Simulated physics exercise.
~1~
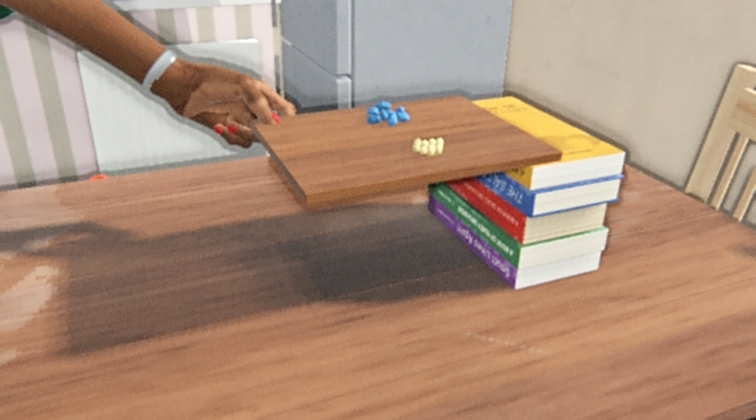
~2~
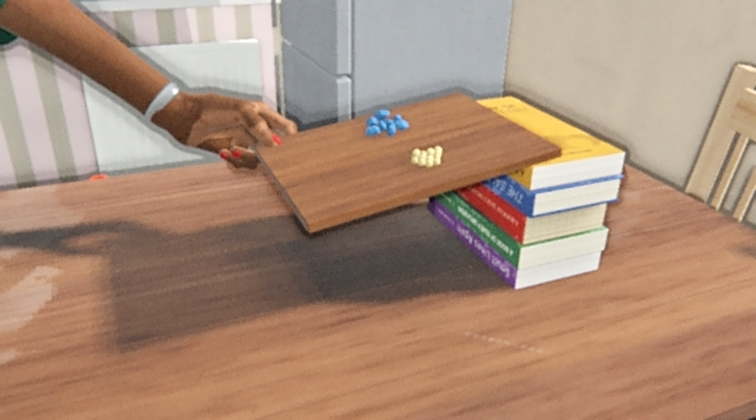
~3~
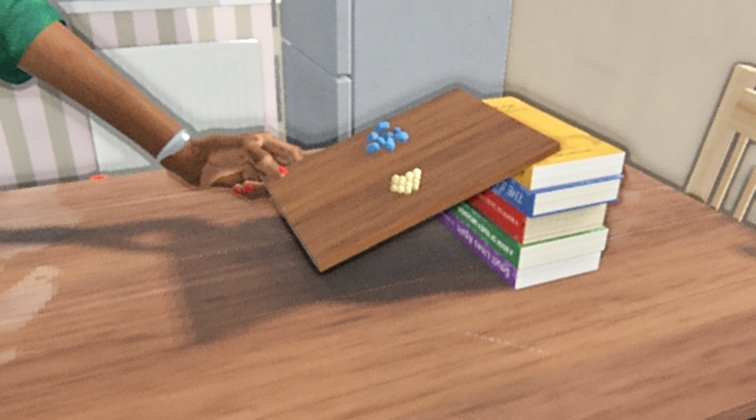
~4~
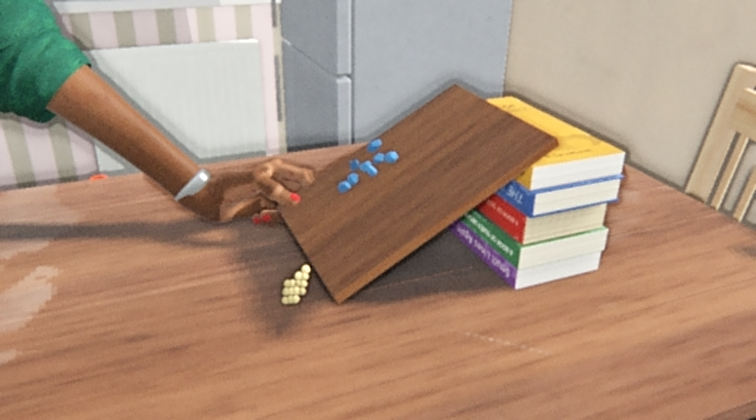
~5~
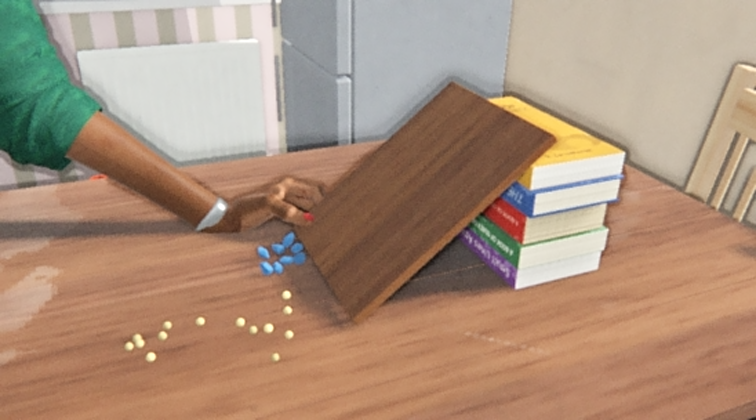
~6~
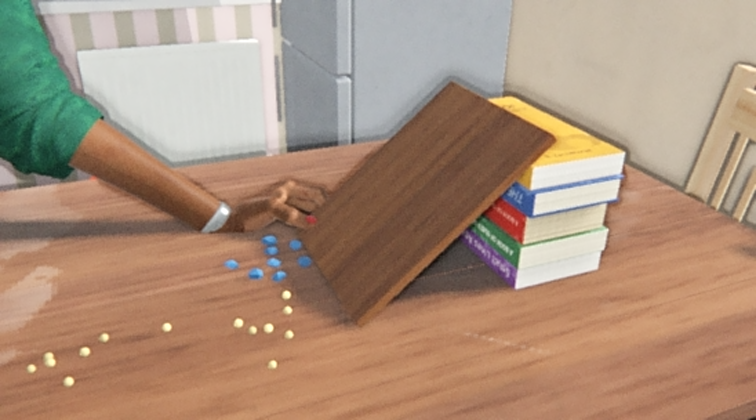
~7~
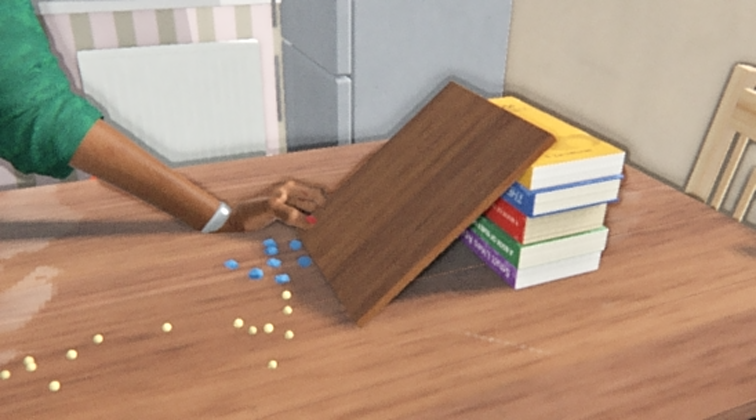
The clip opens on a wooden board resting at one end on a stack of colourful books, its other end held by a hand, with small blue pieces and pale yellow beads on top. The hand lowers its end, and the board tilts steadily while both clusters shift slightly down the slope. The yellow beads slide off first, gathering at the foot while the blue pieces remain aboard. As the lowered end settles on the table, the blue pieces follow and the yellow ones scatter leftward. Finally, the blue pieces rest near the board, with the yellow beads spread farther out.
